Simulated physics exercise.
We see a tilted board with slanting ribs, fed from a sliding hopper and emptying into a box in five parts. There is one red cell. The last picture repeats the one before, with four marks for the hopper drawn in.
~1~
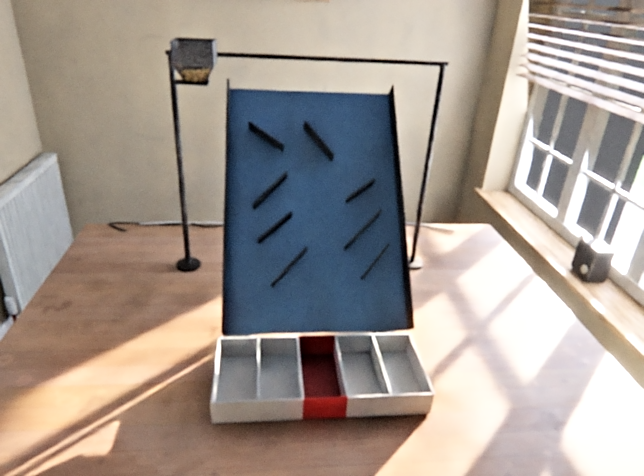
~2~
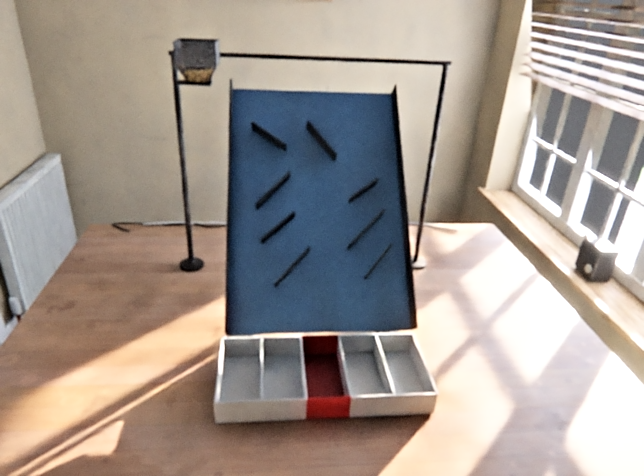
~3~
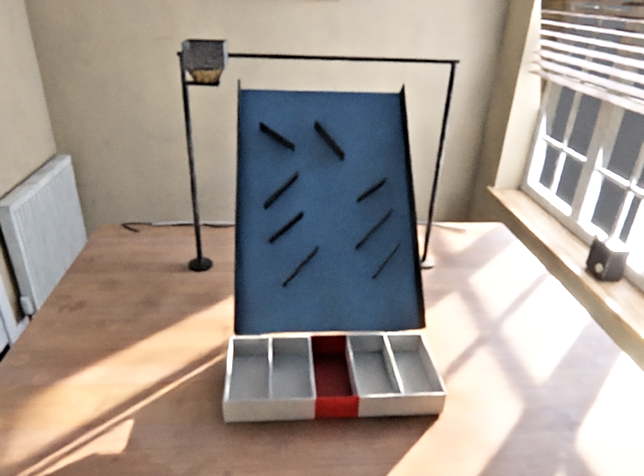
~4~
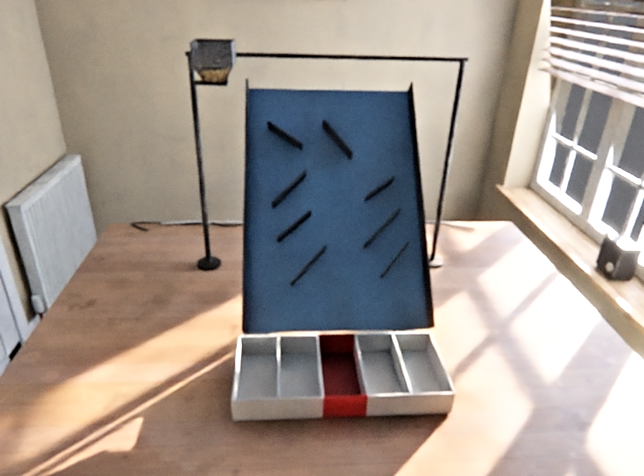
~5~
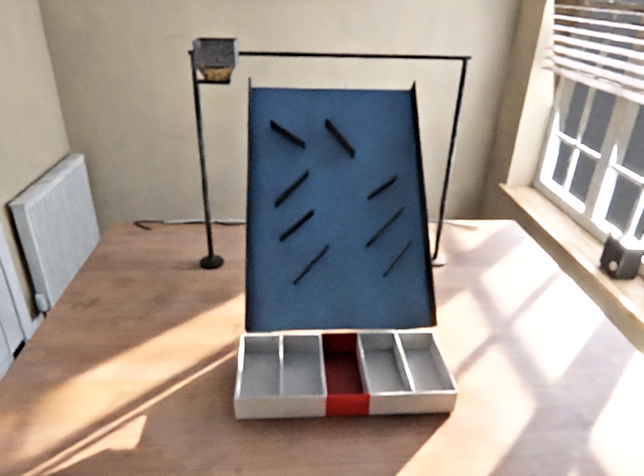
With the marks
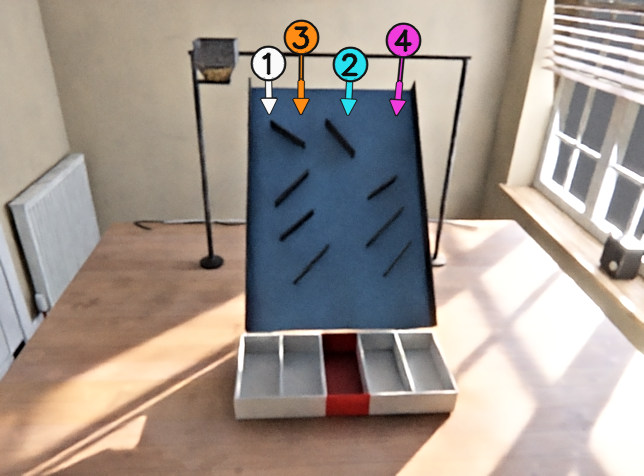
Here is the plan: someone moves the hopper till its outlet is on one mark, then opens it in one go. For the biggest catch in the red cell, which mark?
Take 2.
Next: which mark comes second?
3 it is.
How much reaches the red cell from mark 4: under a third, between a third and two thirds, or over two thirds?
Mark 4 gives under a third.
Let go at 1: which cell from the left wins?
It is the first one.
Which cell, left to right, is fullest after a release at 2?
The third from the left.
On the marked copy, mark 1 meets the board at (269, 108); mark 2 meets the board at (348, 109); mark 3 meets the board at (300, 108); mark 4 meets the board at (396, 109).
For mark 1, a small share in the red cell, the bulk in other cells, a small share outside the box.
For mark 2, close to two thirds in the red cell, close to a quarter in other cells, a small share outside the box.
For mark 3, close to half in the red cell, close to half in other cells.
For mark 4, a small share in the red cell, the bulk in other cells, a small share outside the box.
